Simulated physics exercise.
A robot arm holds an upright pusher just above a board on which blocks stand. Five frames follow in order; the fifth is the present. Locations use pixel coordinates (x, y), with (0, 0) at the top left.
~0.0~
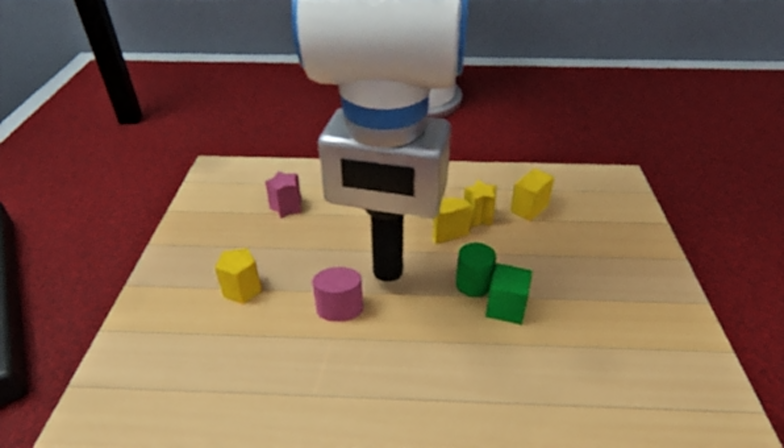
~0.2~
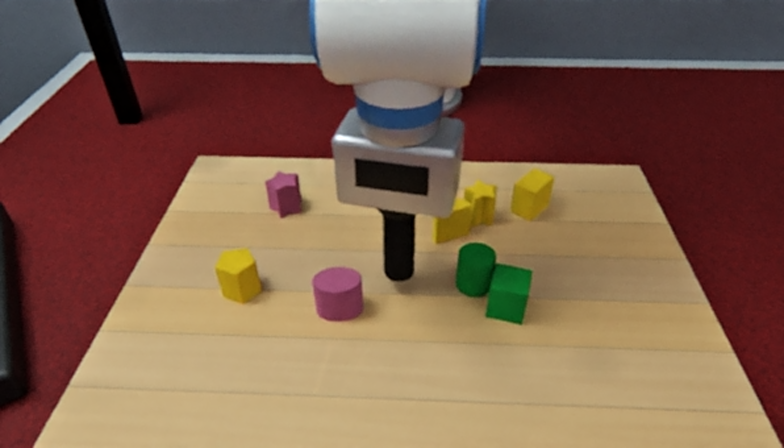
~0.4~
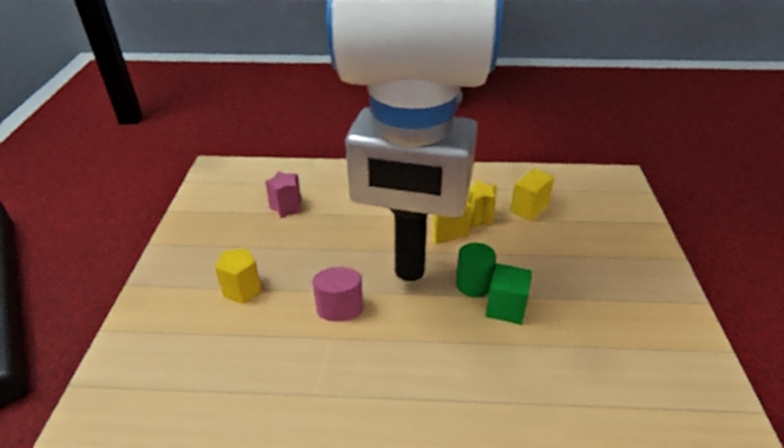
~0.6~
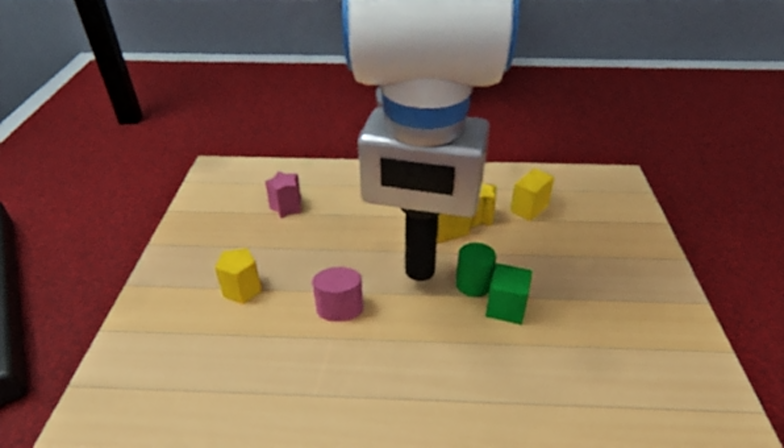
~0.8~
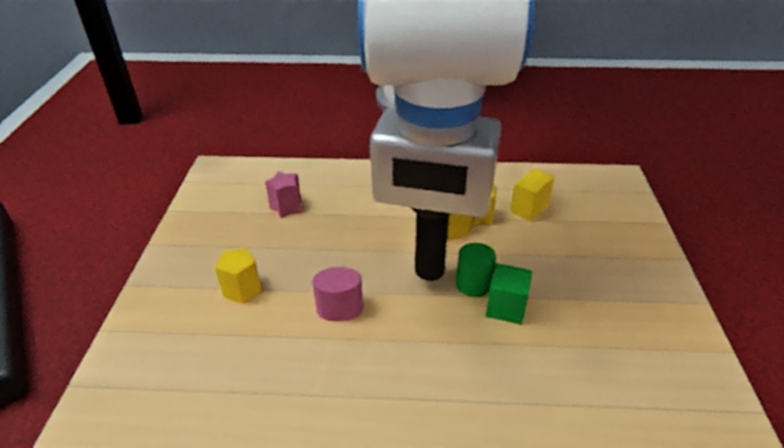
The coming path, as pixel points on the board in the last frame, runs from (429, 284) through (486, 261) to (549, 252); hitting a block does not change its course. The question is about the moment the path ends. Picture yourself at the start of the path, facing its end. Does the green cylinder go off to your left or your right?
Measured against the direction from start to end, the green cylinder shifts toward the right-hand side.
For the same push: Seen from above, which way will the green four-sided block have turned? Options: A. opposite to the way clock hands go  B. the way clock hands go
My answer is option B.
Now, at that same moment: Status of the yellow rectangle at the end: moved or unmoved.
It stays.
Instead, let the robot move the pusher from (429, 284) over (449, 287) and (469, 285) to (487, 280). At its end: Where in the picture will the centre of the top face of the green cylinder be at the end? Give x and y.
In the picture, that point is around (525, 247).
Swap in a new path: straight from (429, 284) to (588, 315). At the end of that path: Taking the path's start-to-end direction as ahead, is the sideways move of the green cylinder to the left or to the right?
Side: Left.
The first path, step by step. One third of the way, pusher at (468, 253); green cylinder at (501, 249); green four-sided block at (518, 280), turned 20° clockwise.
Two thirds of the way, pusher at (510, 244); green cylinder at (527, 250); green four-sided block at (520, 280), turned 25° clockwise.
At the end, pusher at (552, 238); yellow half-round block in place; green cylinder at (528, 250); green four-sided block at (520, 280), turned 25° clockwise; yellow rectangle in place.
